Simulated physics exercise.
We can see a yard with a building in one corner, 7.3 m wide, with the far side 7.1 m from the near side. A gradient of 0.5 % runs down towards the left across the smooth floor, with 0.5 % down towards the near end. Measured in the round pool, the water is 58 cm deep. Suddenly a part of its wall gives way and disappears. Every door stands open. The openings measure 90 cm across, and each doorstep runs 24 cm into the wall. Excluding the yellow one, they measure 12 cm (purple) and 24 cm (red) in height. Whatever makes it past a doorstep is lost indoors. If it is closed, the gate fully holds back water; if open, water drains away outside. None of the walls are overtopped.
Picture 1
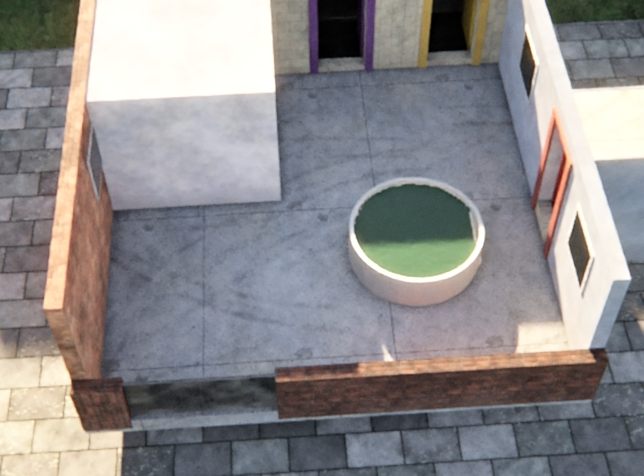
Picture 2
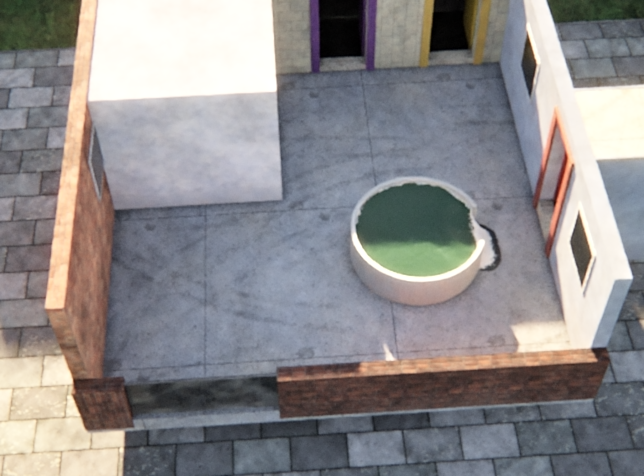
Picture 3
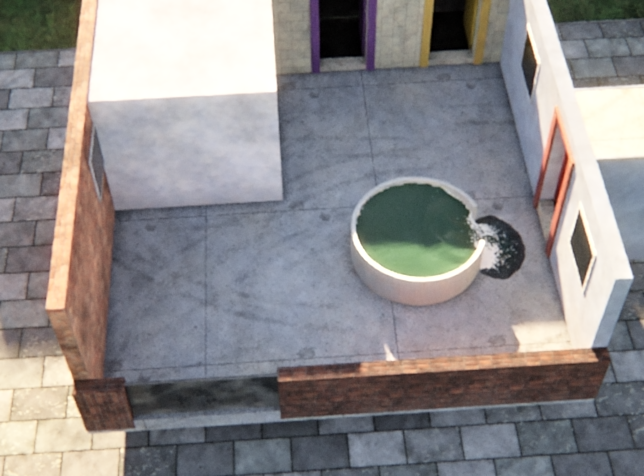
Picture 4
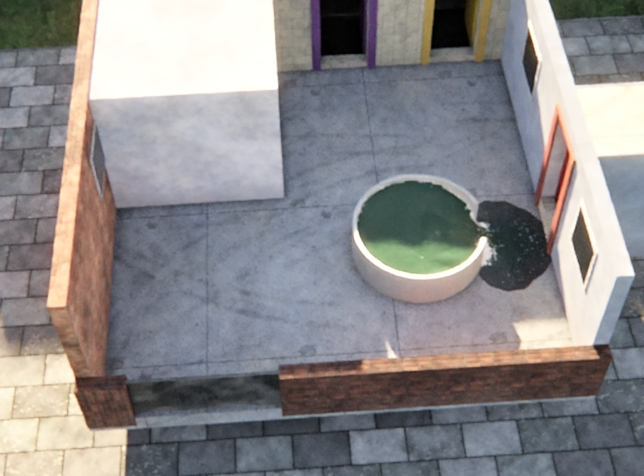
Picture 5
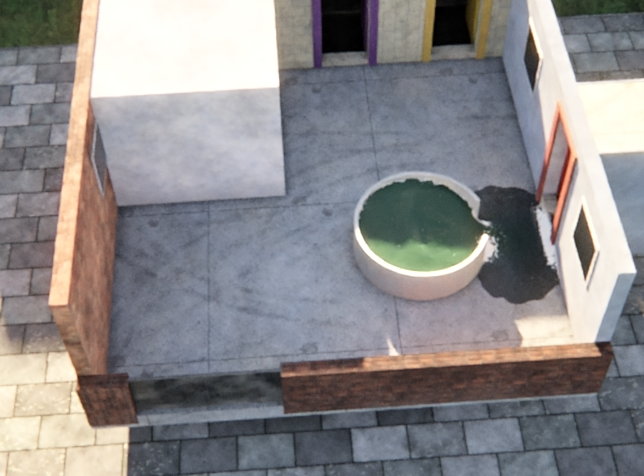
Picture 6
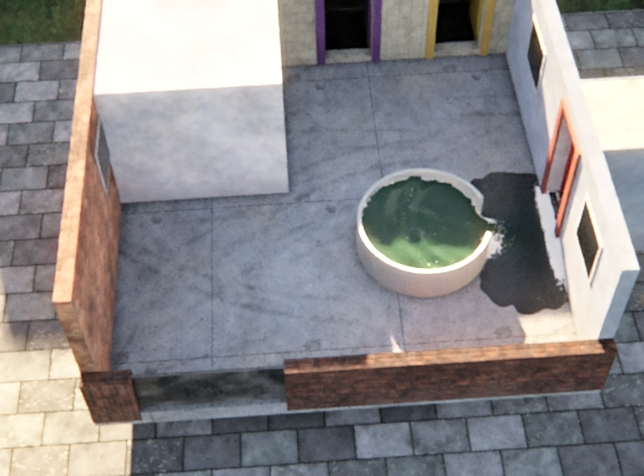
Dark water pouring from a gap in a round pool's right wall, spreading across a grey yard to the white wall.
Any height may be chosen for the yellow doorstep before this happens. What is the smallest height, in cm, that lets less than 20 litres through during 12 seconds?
About 8 cm.
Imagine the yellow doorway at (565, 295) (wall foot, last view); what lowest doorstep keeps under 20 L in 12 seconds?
Roughly 11.0 cm.
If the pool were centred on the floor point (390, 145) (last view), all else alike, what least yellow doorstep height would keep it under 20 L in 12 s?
At least roughly 13.0 cm high.
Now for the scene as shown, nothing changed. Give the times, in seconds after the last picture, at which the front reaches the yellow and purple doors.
I'd say yellow at 1.8 s and purple at 3.0 s.
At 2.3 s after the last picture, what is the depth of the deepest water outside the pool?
Max depth: Around 24 cm.
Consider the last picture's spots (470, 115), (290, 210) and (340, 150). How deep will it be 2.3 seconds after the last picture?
3, 0 and 0 cm, respectively.
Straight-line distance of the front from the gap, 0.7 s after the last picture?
Close to 2.8 metres, I'd say.
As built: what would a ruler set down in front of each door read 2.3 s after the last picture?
Depths, in cm - yellow: 12, purple: 0, red: 22.
Then, 0.7 s after the last picture water covers 10 % of the floor, deepest (35 cm) near (550, 247); it has not reached the yellow door.
Then, 2.3 s after the last picture water covers 30 % of the floor, deepest (24 cm) near (537, 239); 12 cm at the yellow door, 0 litres in over its 14 cm doorstep.
Then, 11.3 s after the last picture water covers 95 % of the floor, deepest (8 cm) near (204, 384); 3 cm at the yellow door, 0 litres in over its 14 cm doorstep.
At the yellow door as built, the water peaked near 13 cm, 2.5 s after the last picture.
With a doorstep of 7 cm, 29 litres would have come in within the 12 s; with 10 cm, 5 litres. So under 20 litres takes about 8 cm.
